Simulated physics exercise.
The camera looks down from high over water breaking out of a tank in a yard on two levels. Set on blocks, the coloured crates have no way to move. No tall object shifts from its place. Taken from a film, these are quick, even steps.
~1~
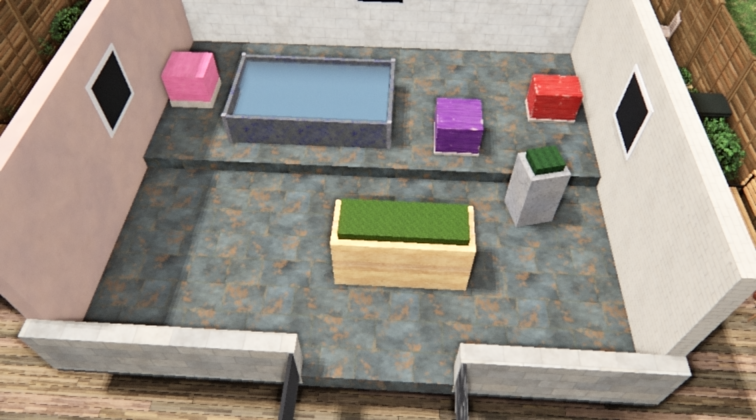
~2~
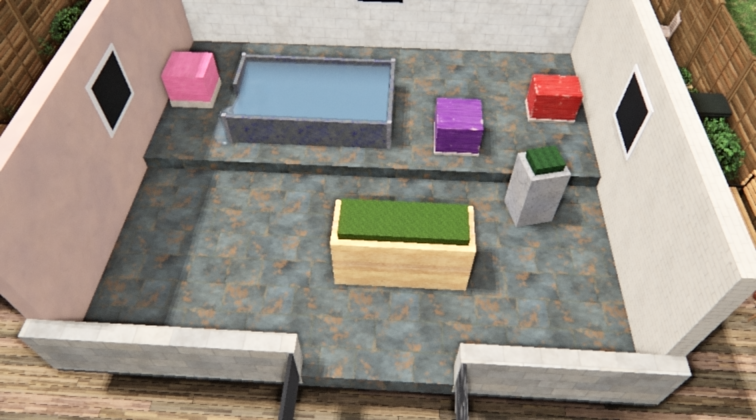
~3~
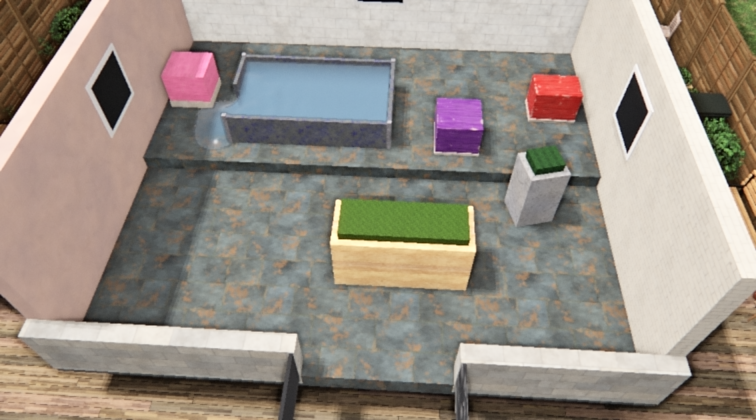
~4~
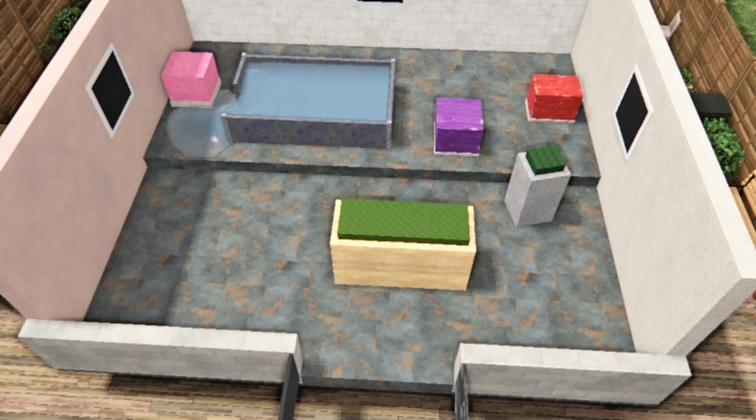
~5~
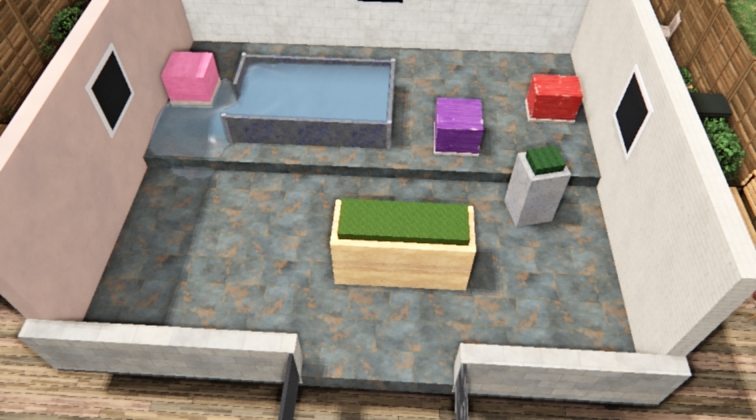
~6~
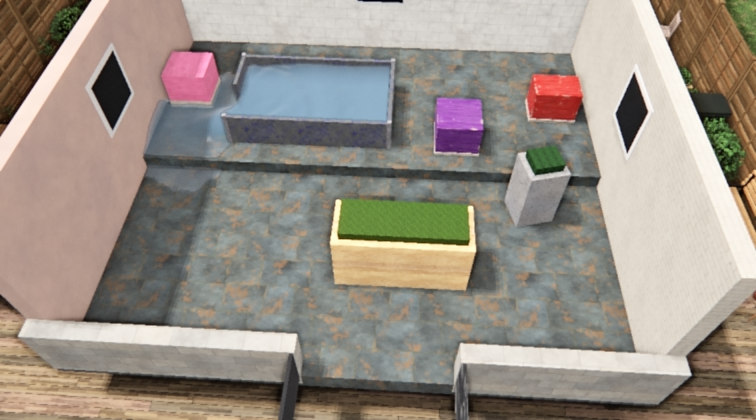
Water broke out of the tank's left end, spread across the upper level around the foot of the pink crate, and ran over the step onto the lower level, while the crates stayed still.
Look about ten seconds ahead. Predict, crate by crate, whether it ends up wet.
The red crate ends up dry; the pink crate ends up wet; the purple crate ends up dry.
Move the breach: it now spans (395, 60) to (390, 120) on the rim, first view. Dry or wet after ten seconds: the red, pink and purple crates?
In that case the red crate is flooded, the pink crate is never flooded and the purple crate is flooded.
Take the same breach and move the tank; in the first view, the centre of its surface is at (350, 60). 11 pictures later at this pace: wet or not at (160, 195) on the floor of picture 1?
That spot: Swamped.
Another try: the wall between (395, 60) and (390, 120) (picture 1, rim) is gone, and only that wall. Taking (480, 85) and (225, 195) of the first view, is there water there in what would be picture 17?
Going point by point, the first is waterlogged and the second is high and dry.
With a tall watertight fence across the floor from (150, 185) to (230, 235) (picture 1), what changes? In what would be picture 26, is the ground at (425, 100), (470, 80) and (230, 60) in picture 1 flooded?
One by one: Spared, spared, soaked.
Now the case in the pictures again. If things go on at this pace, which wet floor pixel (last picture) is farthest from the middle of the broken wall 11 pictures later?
Roughly (74, 345).
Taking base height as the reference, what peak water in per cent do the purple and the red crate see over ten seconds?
Around 20 in a hundred for the first and 20 in a hundred for the second.
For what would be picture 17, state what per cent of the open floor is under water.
About 15 per cent.
A moment on, water covers 10 % of the floor; the red crate not reached, the pink crate water round its plinth, the purple crate not reached.
Next, water covers 15 % of the floor; the red crate not reached, the pink crate water round its plinth, the purple crate not reached.
Then, water covers 25 % of the floor; the red crate not reached, the pink crate water round its plinth, the purple crate not reached.
Later, water covers 50 % of the floor; the red crate not reached, the pink crate water round its plinth, the purple crate not reached.
In the end, water covers 75 % of the floor; the red crate stayed above the water, the pink crate was topped, the purple crate stayed above the water.
